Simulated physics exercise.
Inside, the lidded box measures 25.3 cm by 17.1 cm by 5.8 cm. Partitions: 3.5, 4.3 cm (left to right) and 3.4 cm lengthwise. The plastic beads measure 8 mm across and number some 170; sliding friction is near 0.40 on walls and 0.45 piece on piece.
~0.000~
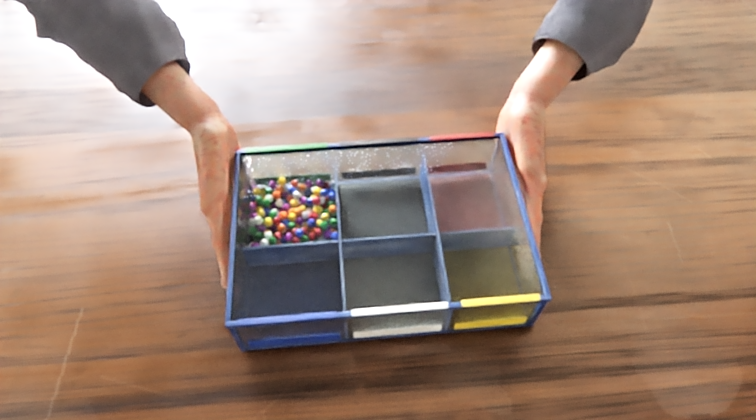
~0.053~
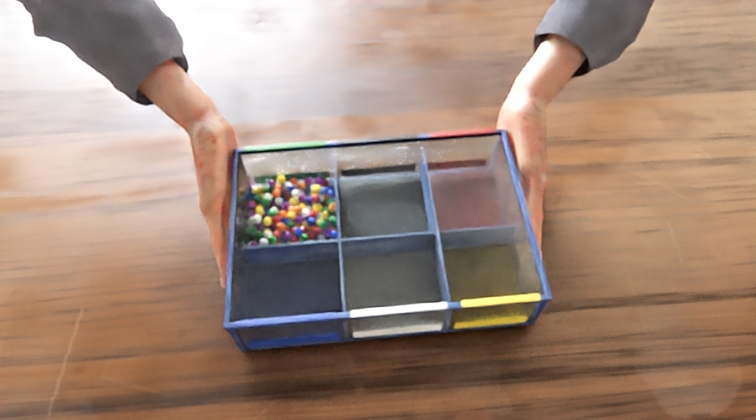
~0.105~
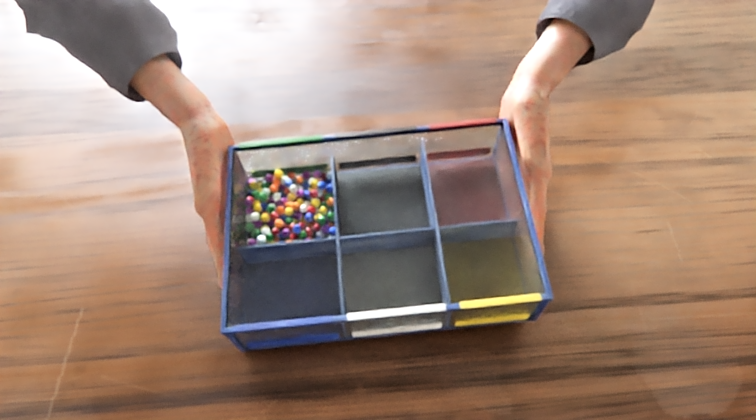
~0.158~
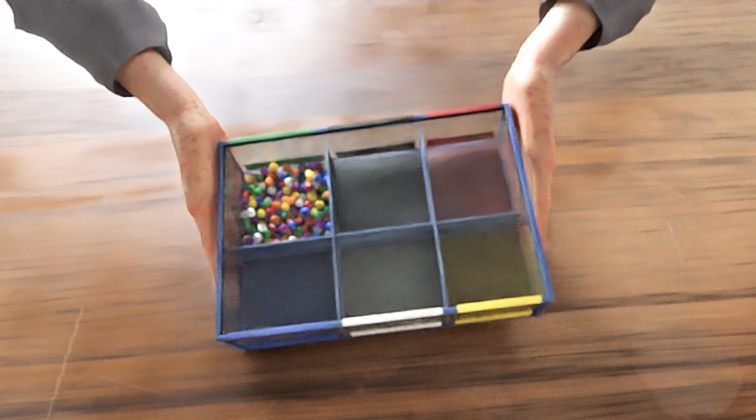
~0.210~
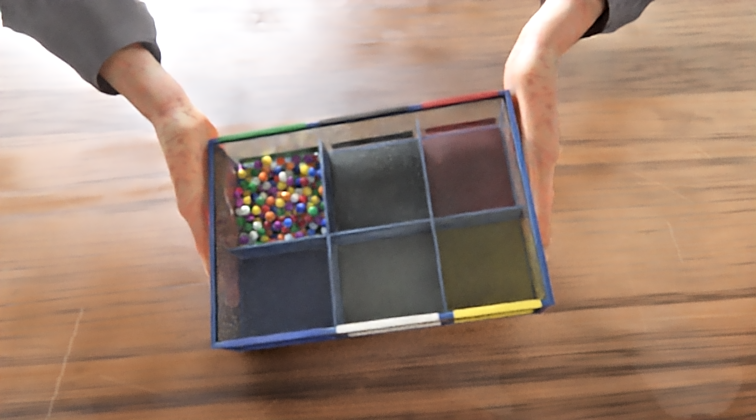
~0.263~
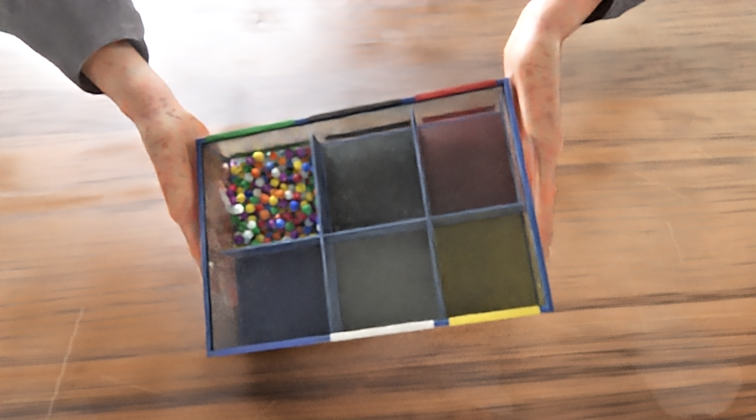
Two hands tilt a divided box with colorful beads in its back left compartment.
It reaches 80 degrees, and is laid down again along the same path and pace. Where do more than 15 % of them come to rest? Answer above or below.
Red compartment: Below; blue compartment: Above; green compartment: Above; yellow compartment: Below; white compartment: Below; black compartment: Below.
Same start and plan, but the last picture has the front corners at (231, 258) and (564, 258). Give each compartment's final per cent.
Red 0, blue 0, green 85, yellow 0, white 0, black 15.
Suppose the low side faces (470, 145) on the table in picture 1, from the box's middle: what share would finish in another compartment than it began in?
Some 30 per cent.
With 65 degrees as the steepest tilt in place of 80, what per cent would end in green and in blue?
Green 90, blue 10.
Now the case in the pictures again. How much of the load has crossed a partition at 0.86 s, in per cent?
About 15 per cent.
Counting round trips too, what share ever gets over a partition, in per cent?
About 30 per cent.
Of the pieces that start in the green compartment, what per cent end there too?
Roughly 70 per cent.
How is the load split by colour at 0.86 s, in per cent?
Red 0; blue 15; green 85; yellow 0; white 0; black 0.
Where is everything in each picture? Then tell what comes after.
Box tilt 0 degrees, front corners at (231, 323) and (545, 296); green 100 %, in the first frame.
Box tilt 1 degrees, front corners at (230, 324) and (545, 296), in the second frame.
Box tilt 5 degrees, front corners at (227, 329) and (547, 295), lowest corner left front, in the third frame.
Box tilt 12 degrees, front corners at (222, 336) and (548, 297), lowest corner left front, in the fourth frame.
Box tilt 18 degrees, front corners at (217, 343) and (548, 300), lowest corner left front, in the fifth frame.
Box tilt 24 degrees, front corners at (213, 351) and (547, 306), lowest corner left front; green 100 %. The box's pace is about 120 degrees a second, in the sixth frame.
After 0.86 s, tilt 78 degrees; blue 15 %, green 85 %.
Then, at 1.26 s, tilt 32 degrees; blue 30 %, green 70 %.
After 1.74 s, tilt 0 degrees; blue 30 %, green 70 %.
In the end, at 2.3 s, red 0 %, blue 30 %, green 70 %, yellow 0 %, white 0 %, black 0 %.
